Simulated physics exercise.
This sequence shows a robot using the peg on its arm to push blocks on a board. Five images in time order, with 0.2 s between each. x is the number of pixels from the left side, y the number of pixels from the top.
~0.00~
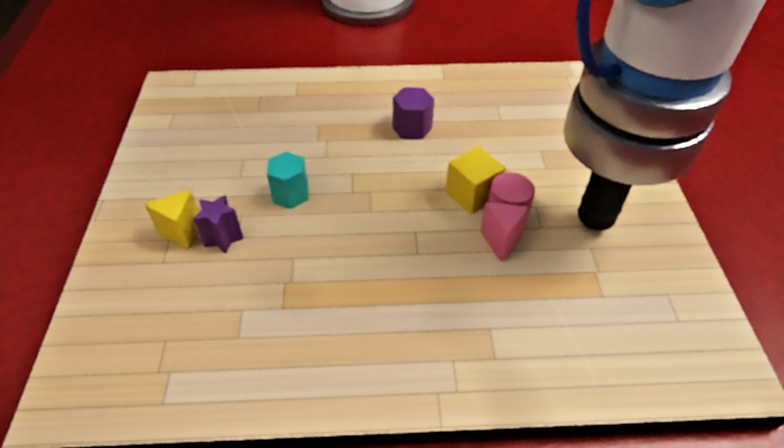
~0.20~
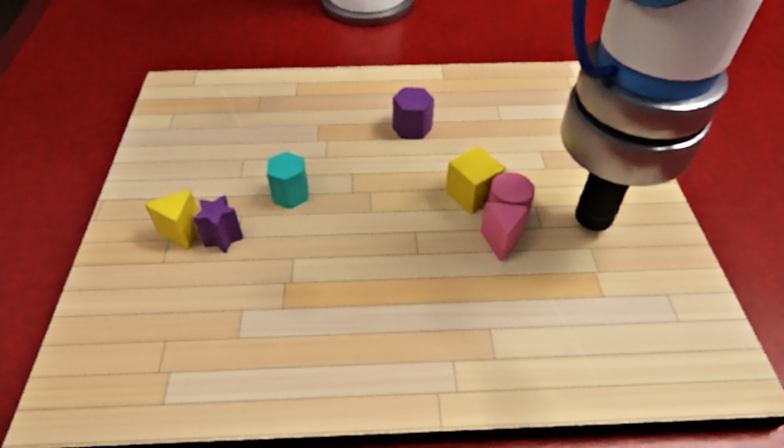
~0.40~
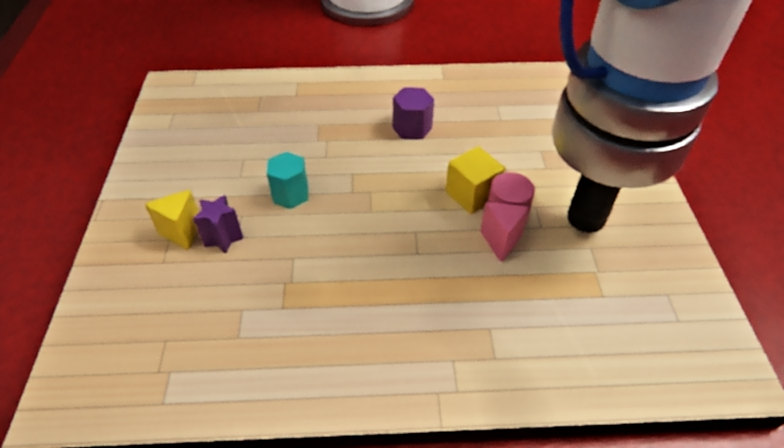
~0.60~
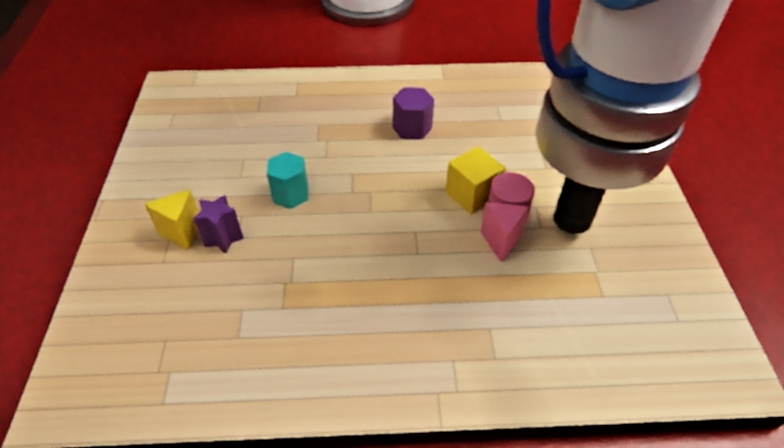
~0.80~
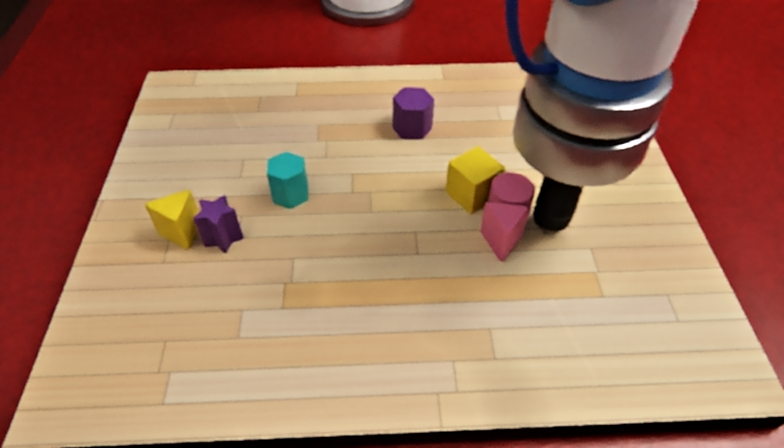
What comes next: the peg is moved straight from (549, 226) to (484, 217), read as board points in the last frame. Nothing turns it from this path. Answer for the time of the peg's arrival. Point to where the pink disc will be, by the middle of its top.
I'd say the pink disc ends with its top centre at (453, 172).
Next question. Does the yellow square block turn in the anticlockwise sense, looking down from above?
My answer is no.
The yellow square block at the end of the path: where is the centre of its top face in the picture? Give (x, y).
Roughly at (439, 144).
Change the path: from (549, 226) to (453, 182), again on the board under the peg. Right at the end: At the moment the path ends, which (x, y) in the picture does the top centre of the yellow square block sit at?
In the picture, that point is around (413, 139).
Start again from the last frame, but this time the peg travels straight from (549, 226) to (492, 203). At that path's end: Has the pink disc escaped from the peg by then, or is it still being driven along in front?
Still in front.
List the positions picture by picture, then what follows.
The first frame shows tip of the peg at (596, 217), middles of tops, yellow square block at (477, 164), pink triangular block at (508, 213), pink disc at (513, 186).
The second frame shows peg at (594, 218), nothing pushed.
The third frame shows peg at (586, 219), nothing pushed.
The fourth frame shows peg at (572, 220), nothing pushed.
The fifth frame shows peg at (552, 218), yellow square block at (477, 164), pink triangular block at (508, 213), pink disc at (513, 186).
On the path given first. Halfway along, peg at (518, 213); yellow square block at (457, 155), turned 15° clockwise; pink disc at (484, 180).
At the end, peg at (486, 208); yellow square block at (439, 144), turned 30° clockwise; pink triangular block unmoved; pink disc at (453, 172).
